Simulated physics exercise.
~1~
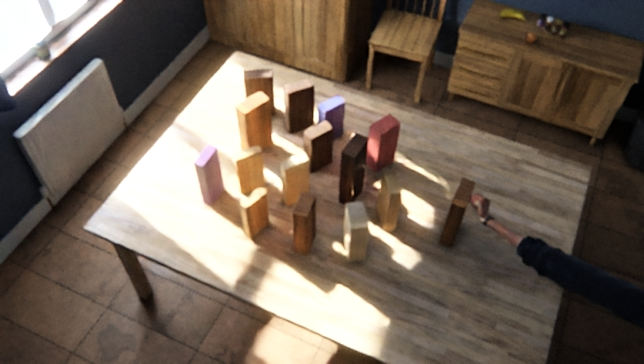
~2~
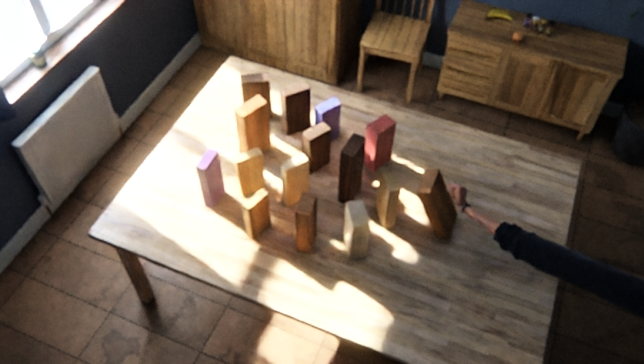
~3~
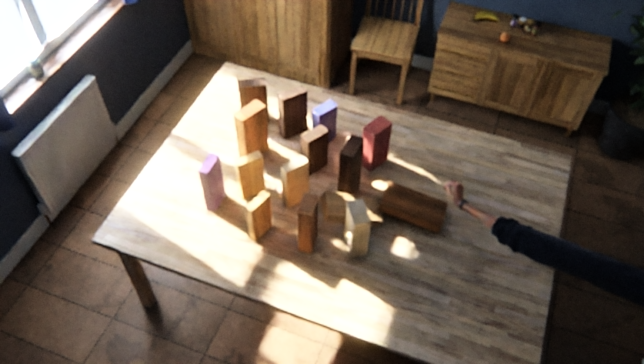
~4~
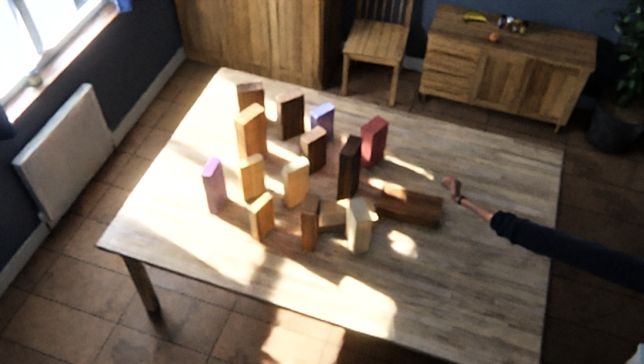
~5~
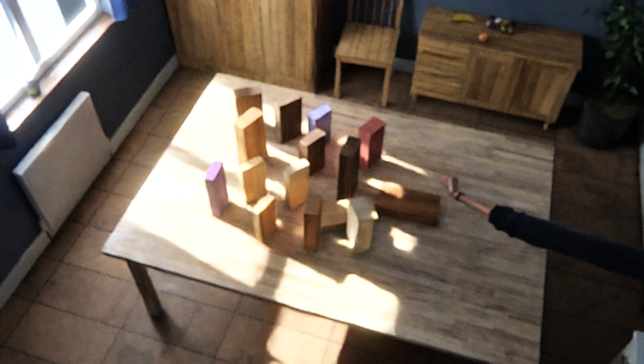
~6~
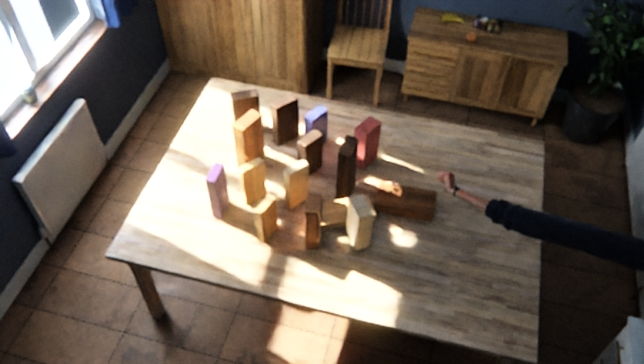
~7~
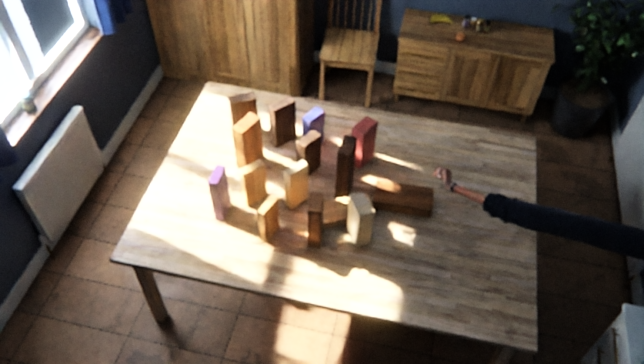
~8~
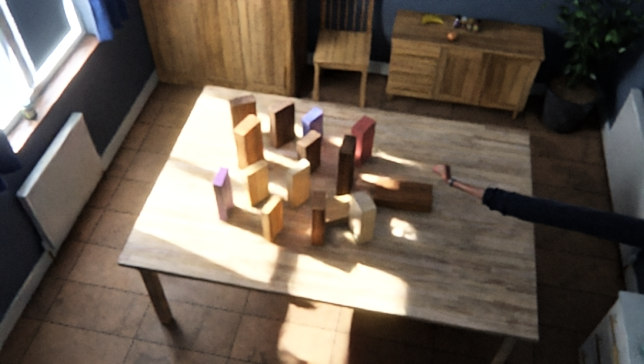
In the video, a hand at the right tips a brown wooden block leftward on a sunlit table, and it falls, knocking over one lighter block beside it. The rest, including the red, purple and blue ones, remain standing as the view drifts slightly.
